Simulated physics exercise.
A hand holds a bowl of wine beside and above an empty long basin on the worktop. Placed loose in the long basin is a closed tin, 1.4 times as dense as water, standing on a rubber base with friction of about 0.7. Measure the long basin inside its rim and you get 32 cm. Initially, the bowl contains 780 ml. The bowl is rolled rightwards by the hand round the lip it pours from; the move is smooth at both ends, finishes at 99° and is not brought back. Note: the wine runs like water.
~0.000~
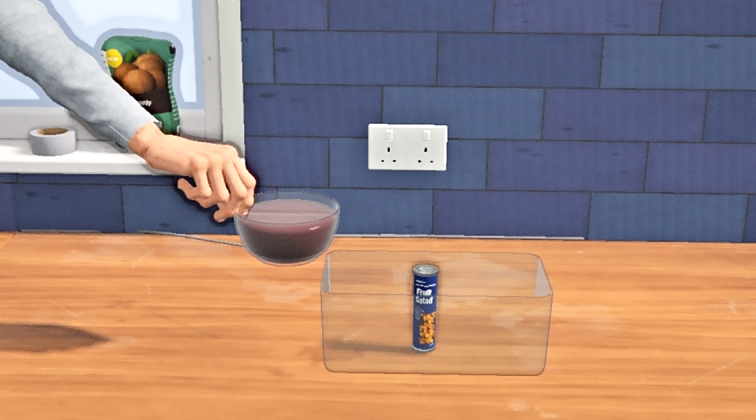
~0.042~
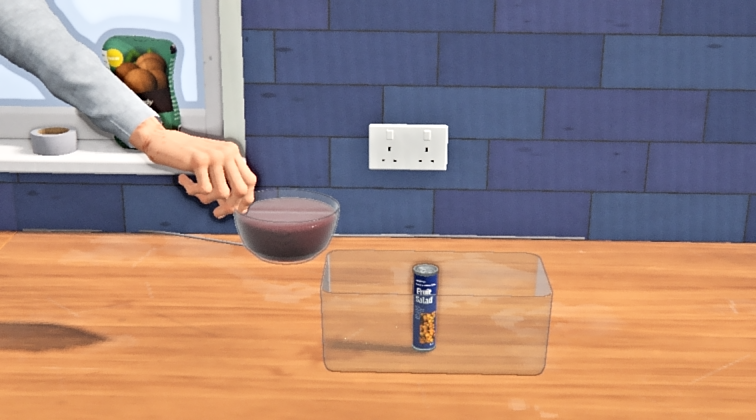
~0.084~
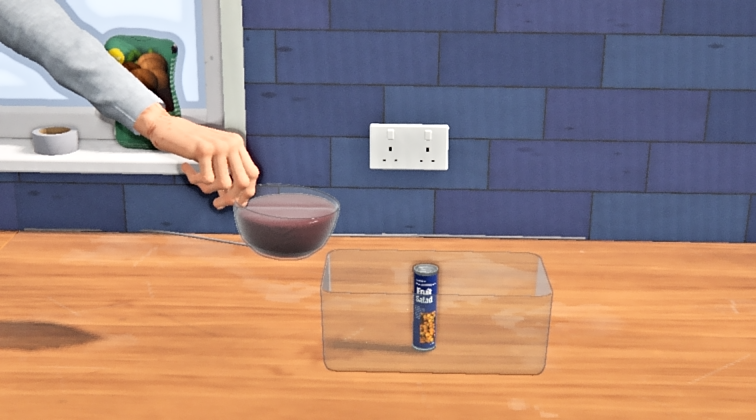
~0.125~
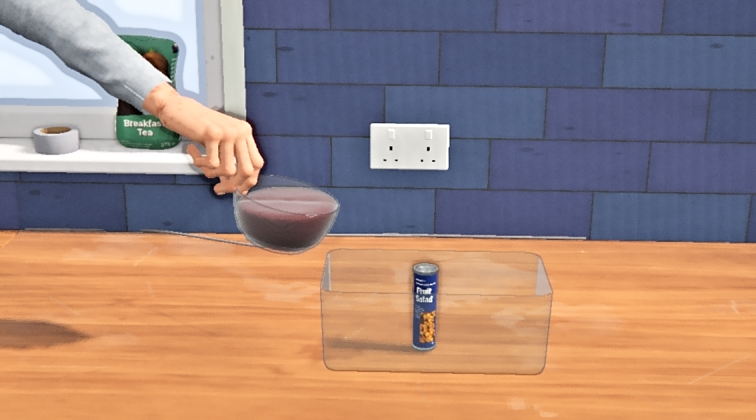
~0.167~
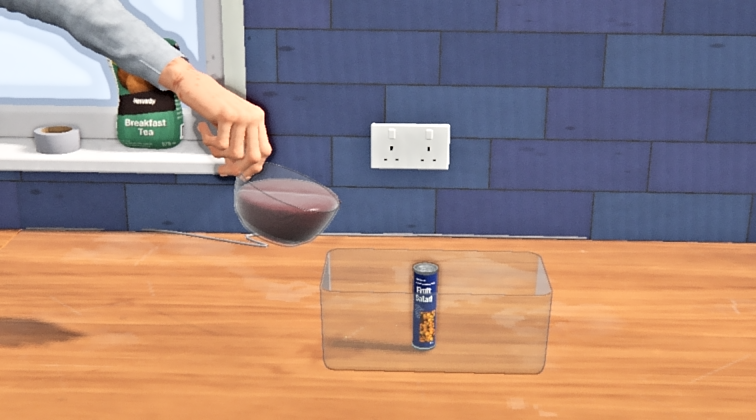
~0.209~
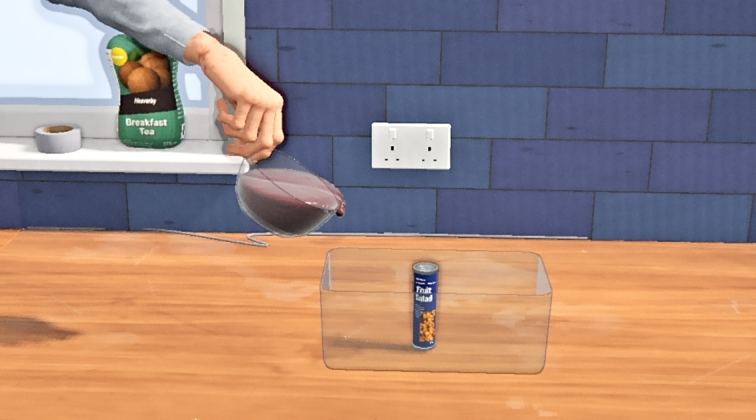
In this clip, a hand holds a glass bowl of dark red wine above and left of a clear basin containing an upright blue tin, then smoothly tilts the bowl rightwards until wine begins to pass over its lip.
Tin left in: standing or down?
It tilts over.
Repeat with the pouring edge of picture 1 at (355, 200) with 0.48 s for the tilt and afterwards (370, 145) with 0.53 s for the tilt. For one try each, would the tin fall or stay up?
The tin stays vertical the first time and stays vertical the second time.
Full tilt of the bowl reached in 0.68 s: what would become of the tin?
Then the tin tumbles.
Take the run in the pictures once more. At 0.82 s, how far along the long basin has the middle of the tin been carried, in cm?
8 cm, roughly.
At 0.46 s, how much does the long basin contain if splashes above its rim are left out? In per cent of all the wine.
I'd estimate some 14 percent of the liquid.
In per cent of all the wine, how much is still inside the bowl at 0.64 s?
Close to 1 percent of the whole amount.
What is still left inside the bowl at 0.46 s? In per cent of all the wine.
About 32 per cent.
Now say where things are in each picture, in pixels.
Tilt 0°; pouring edge (339, 209); surface from (238, 213) to (337, 214); the long basin's rim runs from (324, 272) to (546, 276); the tin's top is at (426, 273), in the first picture.
Tilt 2°; pouring edge (339, 208); surface from (238, 211) to (337, 212), in the second picture.
Tilt 6°; pouring edge (339, 208); surface from (238, 206) to (337, 208), in the third picture.
Tilt 13°; pouring edge (338, 208); surface from (238, 199) to (338, 204); 1 per cent is over the edge, in the fourth picture.
Tilt 22°; pouring edge (338, 207); surface from (238, 189) to (337, 201); 3 per cent is over the edge, in the fifth picture.
Tilt 33°; pouring edge (337, 207); surface from (240, 176) to (333, 196); 6 per cent is over the edge, in the sixth picture.
After 0.46 s the tilt is 94° and 32 per cent is still to pour; the tin stands where it began.
After 0.64 s the tilt is 99° and 1 per cent is still to pour; the tin leans 12°.
After 0.82 s the tilt is 99° and 0 per cent is still to pour; the tin lies on its side.
After 1.03 s the tilt is 99° and 0 per cent is still to pour; the tin lies on its side.
In the end the tin lies on its side.
